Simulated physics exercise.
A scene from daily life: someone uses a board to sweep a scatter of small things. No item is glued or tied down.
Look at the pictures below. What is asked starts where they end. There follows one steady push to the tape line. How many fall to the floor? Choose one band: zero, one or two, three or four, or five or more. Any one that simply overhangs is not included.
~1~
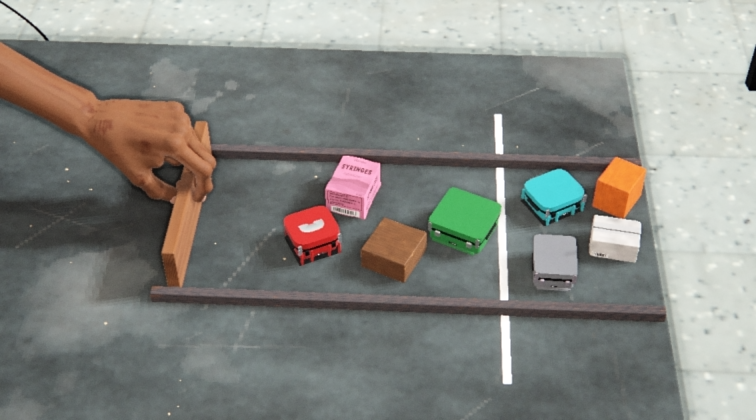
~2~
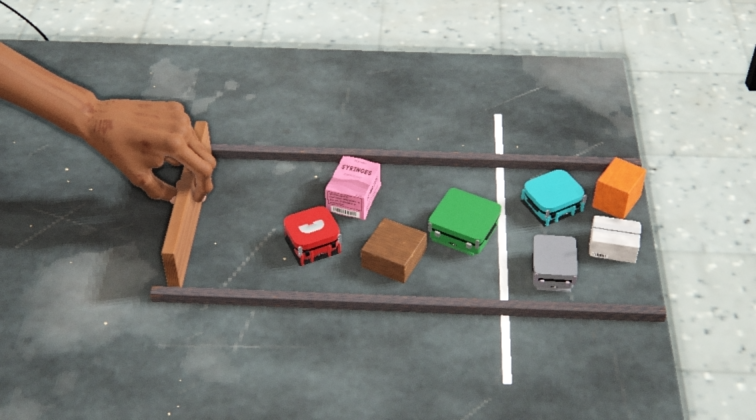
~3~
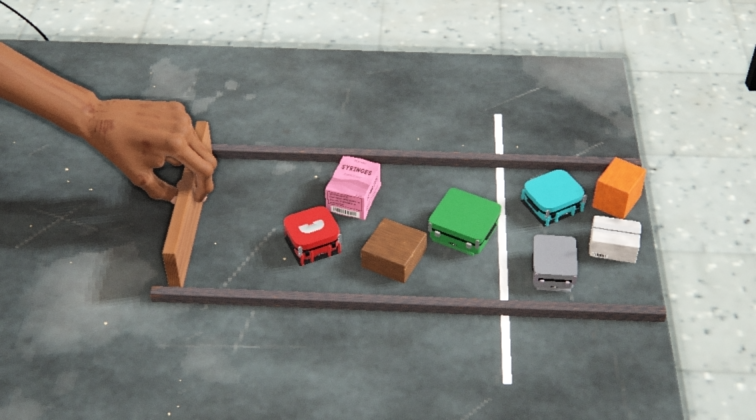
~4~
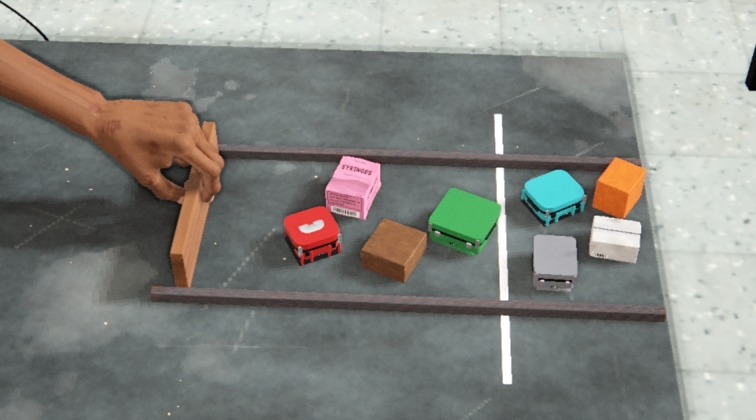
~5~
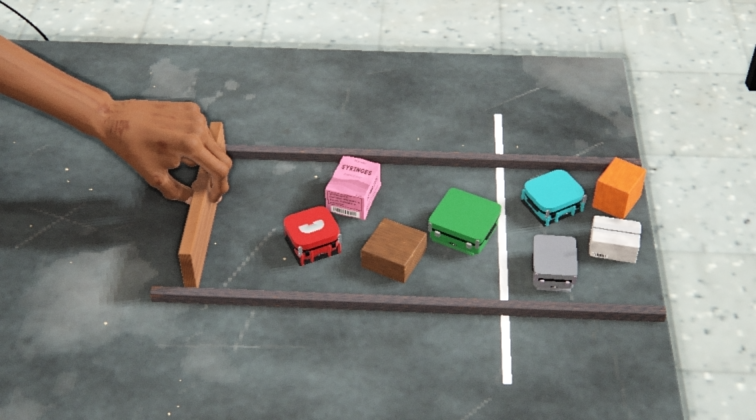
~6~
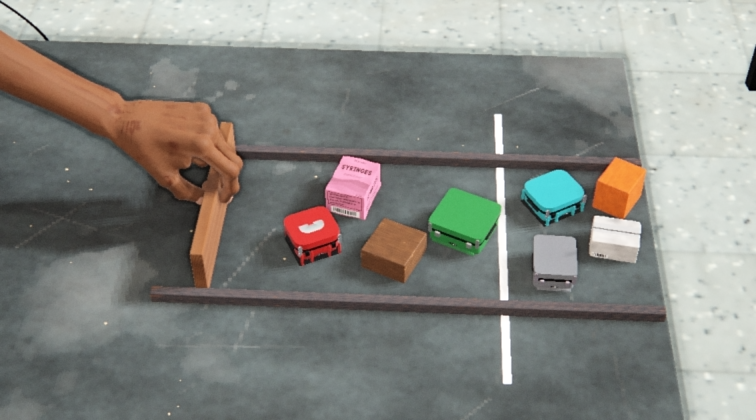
Zero.
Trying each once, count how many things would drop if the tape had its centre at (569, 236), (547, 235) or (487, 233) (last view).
3, 2, 0.
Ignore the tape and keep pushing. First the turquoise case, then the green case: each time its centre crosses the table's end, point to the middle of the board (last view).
I'd say about (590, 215) for the first one and about (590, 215) for the second.
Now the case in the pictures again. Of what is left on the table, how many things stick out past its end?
It comes to 0.
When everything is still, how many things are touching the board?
2.
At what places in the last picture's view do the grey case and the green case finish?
Final centres, in order: Near (623, 272), near (567, 224).
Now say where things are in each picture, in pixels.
The first picture shows orange block (619, 188); white box (615, 239); turquoise case (553, 198); board (189, 202); tape (502, 233).
The second picture shows white box (615, 239); pink box (354, 187).
The third picture shows turquoise case (553, 198); board (190, 203).
The fourth picture shows orange block (619, 188); red case (312, 236).
The fifth picture shows white box (615, 239); green case (465, 223).
The sixth picture shows orange block (619, 188); white box (615, 239); turquoise case (553, 198); board (215, 203); tape (502, 233).
Soon after, none off yet; orange block at rest near (619, 188); white box at rest near (615, 239); turquoise case at rest near (553, 198).
In the end, the number that fall off is zero.
